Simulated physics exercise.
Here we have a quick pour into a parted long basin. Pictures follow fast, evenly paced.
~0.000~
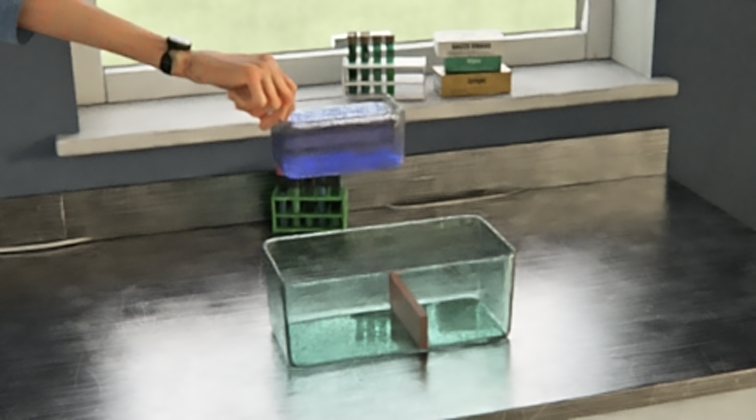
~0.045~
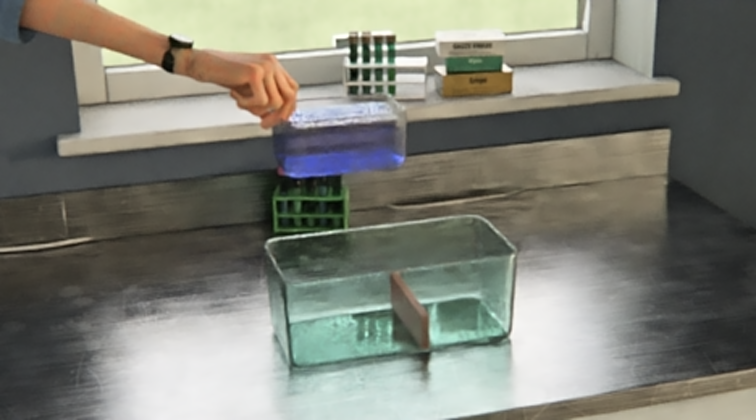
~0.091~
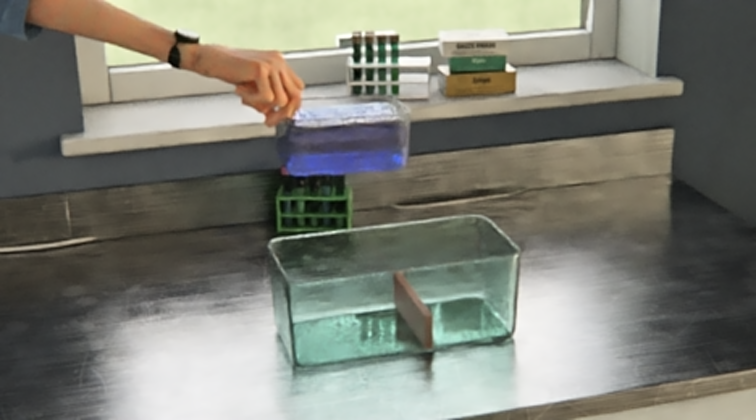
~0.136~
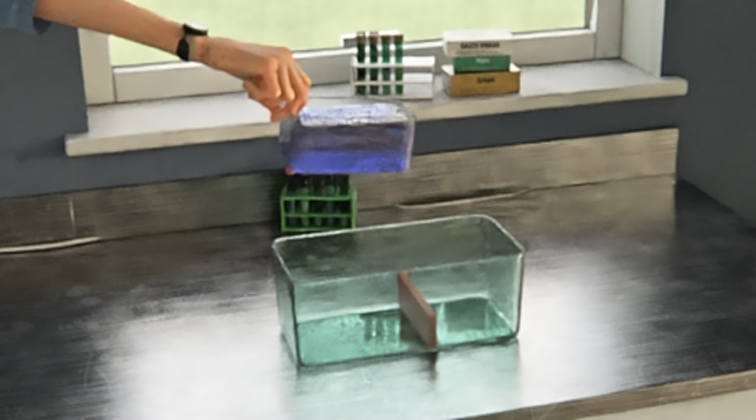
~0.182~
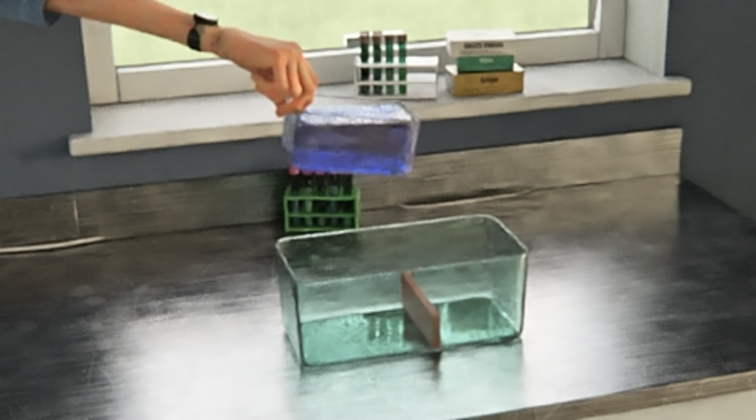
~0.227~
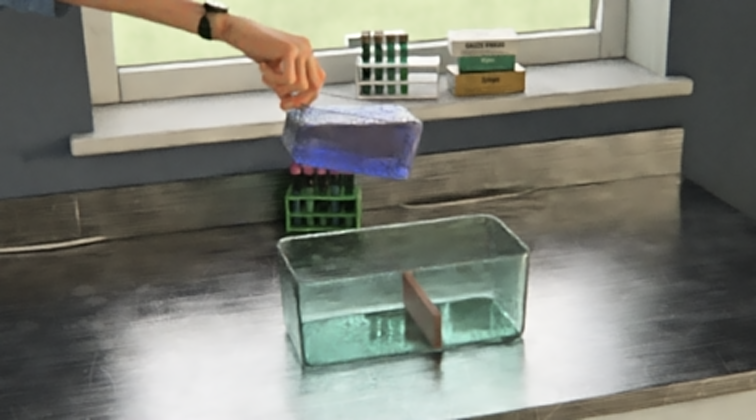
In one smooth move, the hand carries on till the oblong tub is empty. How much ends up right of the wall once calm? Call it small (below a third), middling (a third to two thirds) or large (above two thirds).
Large.
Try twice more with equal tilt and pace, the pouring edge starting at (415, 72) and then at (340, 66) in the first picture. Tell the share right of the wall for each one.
You'd see around 75 per cent, and then around 55 per cent.
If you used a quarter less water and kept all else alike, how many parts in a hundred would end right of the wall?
Some 70 parts in a hundred, give or take.
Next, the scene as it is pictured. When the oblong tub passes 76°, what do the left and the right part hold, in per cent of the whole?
0 % left, 20 % right.
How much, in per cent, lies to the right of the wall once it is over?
About 75 per cent.
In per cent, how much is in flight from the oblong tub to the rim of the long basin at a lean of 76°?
Some 45 per cent, I'd say.
A moment on, the oblong tub is tipped on its side and 34 per cent is still to pour, 0 is left of the wall and 19 right of it.
Next, the oblong tub is tipped right over and 6 per cent is still to pour, 9 is left of the wall and 75 right of it.
Then the oblong tub is tipped right over and 0 per cent is still to pour, 20 is left of the wall and 75 right of it.
Later the oblong tub is tipped right over and 0 per cent is still to pour, 22 is left of the wall and 74 right of it.
In the end 22 per cent lies left of the wall, 74 right of it and 5 outside.
